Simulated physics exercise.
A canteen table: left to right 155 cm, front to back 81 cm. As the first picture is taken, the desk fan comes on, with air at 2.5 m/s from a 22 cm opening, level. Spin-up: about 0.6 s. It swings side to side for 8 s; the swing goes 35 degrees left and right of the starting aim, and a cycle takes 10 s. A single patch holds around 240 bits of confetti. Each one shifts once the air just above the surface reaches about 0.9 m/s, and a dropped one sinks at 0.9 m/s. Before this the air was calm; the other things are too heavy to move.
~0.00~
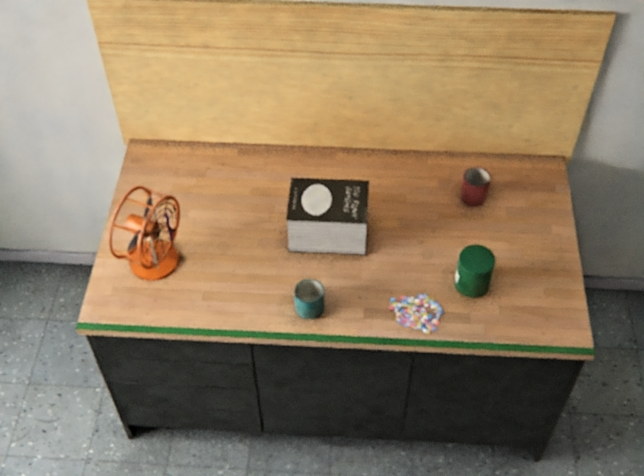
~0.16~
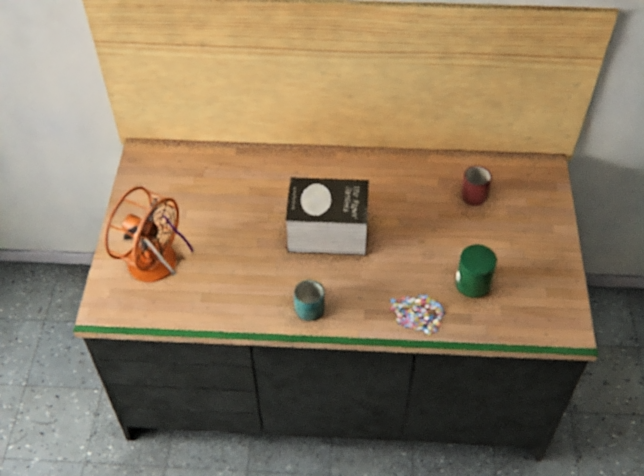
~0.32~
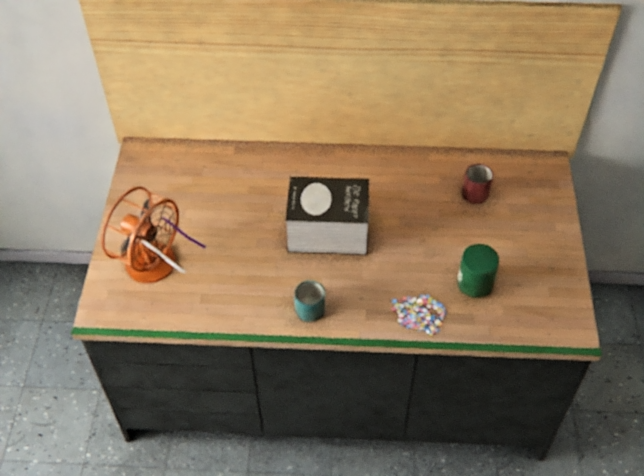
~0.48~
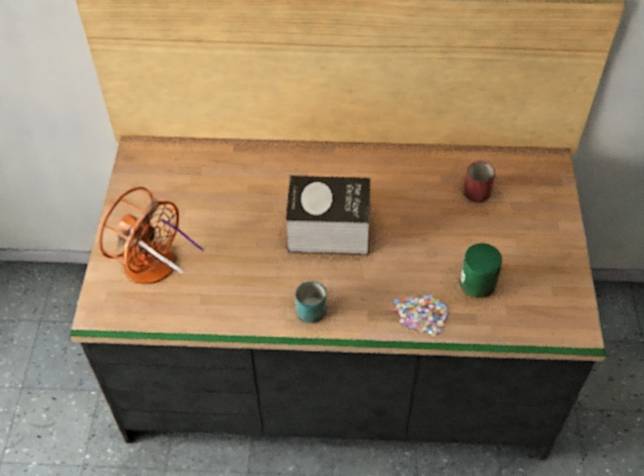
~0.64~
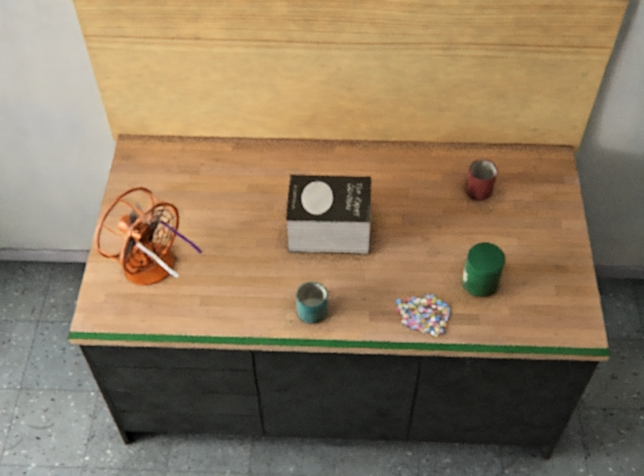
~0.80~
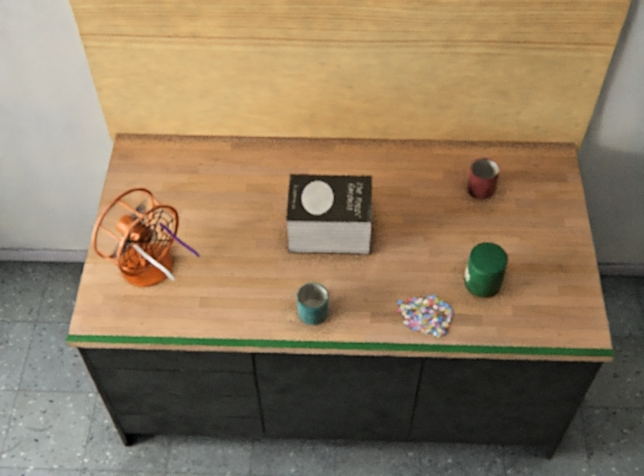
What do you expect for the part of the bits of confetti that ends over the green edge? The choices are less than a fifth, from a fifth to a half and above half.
I'd expect that of the bits of confetti, the bulk finish past the green edge.
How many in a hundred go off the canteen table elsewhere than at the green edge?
I would put it at around 10 per cent.
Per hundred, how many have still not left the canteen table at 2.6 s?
I'd estimate about 100 per cent.
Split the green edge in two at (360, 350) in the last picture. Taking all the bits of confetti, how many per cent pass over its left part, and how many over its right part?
Estimate: Left ~ 0 %; right ~ 80 %.
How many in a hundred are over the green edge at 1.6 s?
I'd say near 0 per cent by then.
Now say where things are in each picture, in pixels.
In the first frame, the middle of the bits of confetti is near (417, 314), none has stirred yet and the mouth of the desk fan is at (145, 227).
In the second frame, the middle of the bits of confetti is near (417, 314), none has stirred yet and the green edge is centred on (332, 344).
In the third frame, the middle of the bits of confetti is near (419, 315), none has stirred yet, the top of a jar is at (481, 258) and the top of a mug is at (310, 293).
In the fourth frame, the middle of the bits of confetti is near (421, 315), none has stirred yet and the head of the desk fan has turned about 10 degrees towards the front.
In the fifth frame, the middle of the bits of confetti is near (424, 315) and none has stirred yet.
In the sixth frame, the middle of the bits of confetti is near (426, 316), none has stirred yet and the head of the desk fan has turned about 17 degrees towards the front.
After 1.6 s, 100 % are still on the top, 0 % are over the green edge; the middle of those left on the top is near (426, 316).
After 2.6 s, 100 % are still on the top, 0 % are over the green edge; the middle of those left on the top is near (426, 316).
After 4.4 s, 100 % are still on the top, 0 % are over the green edge; the middle of those left on the top is near (426, 316).
After 8.0 s, at the end, 80 % are over the green edge.
